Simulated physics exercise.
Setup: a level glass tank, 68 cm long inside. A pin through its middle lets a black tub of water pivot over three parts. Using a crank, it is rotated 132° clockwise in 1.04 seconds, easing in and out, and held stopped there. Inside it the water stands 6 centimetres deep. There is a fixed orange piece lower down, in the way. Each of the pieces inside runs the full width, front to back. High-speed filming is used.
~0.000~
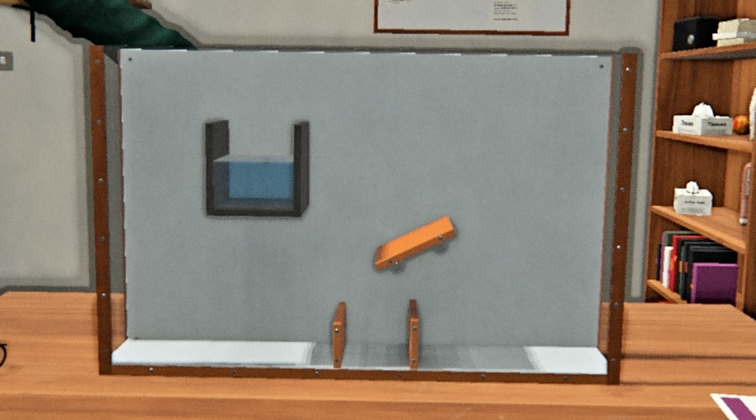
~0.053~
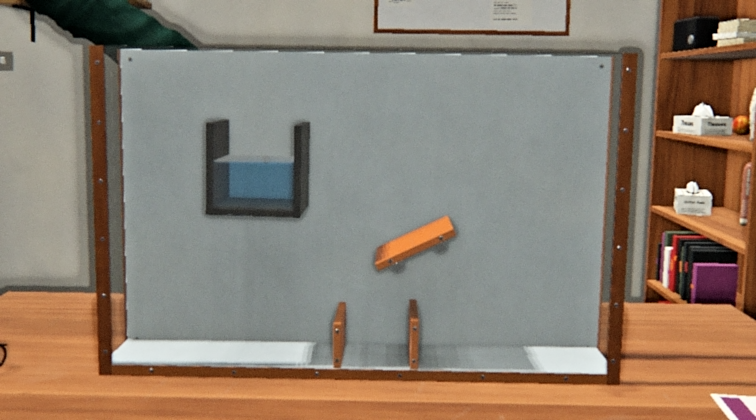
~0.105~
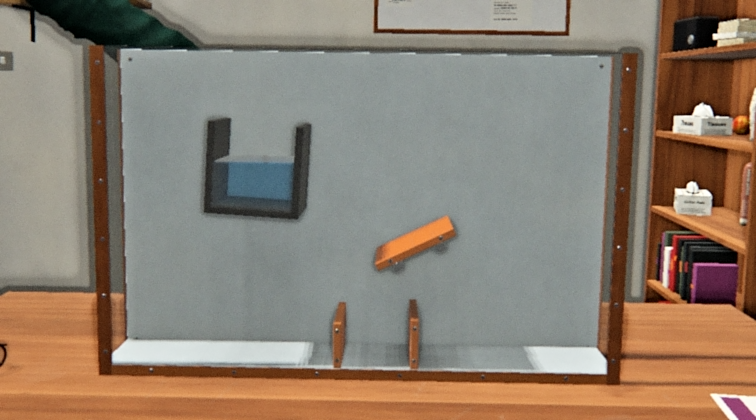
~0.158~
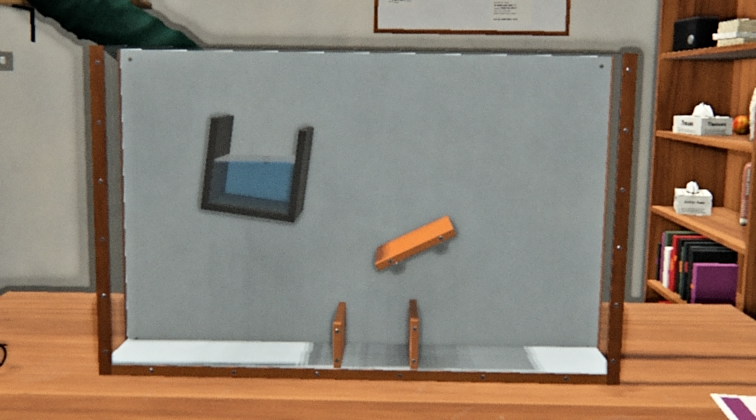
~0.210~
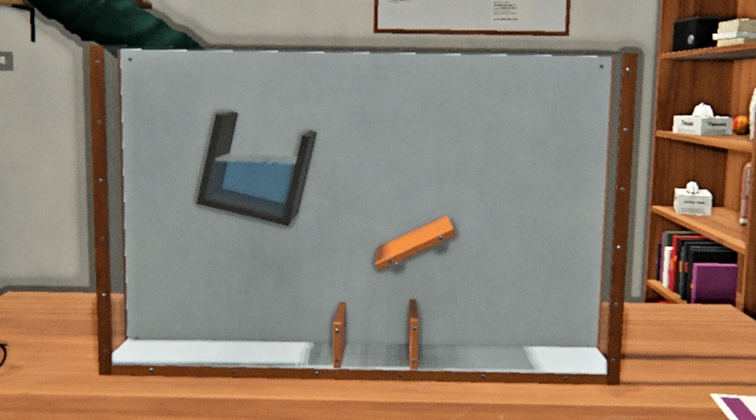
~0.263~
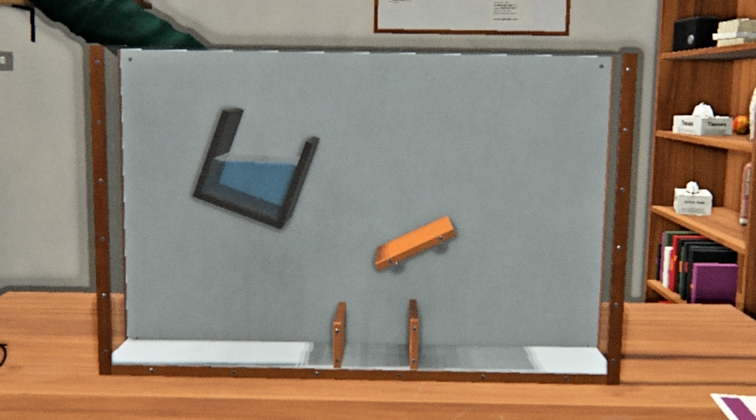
In a room with shelves of books and boxes at the right, a wood-framed glass tank on a wooden table is seen straight on. A black open-topped tub of blue water sits at the upper left, above and left of a slanted orange block and two short brown uprights. The tub turns clockwise, slowly then faster, its water shifting toward the lower right side, while the camera stays still.
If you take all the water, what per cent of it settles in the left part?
I expect about 45 percent.
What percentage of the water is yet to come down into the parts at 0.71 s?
Share: Around 90 per cent.
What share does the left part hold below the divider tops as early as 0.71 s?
Roughly 0 per cent of the liquid is there.
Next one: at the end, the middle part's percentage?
Roughly 42 %.
By 0.46 s the parts hold 0, 0 and 0 per cent, with 100 still above them.
By 0.71 s the parts hold 0, 11 and 0 per cent, with 89 still above them.
By 1.04 s the parts hold 37, 35 and 0 per cent, with 28 still above them.
At rest it is 47 per cent left, 41 middle, 12 right.
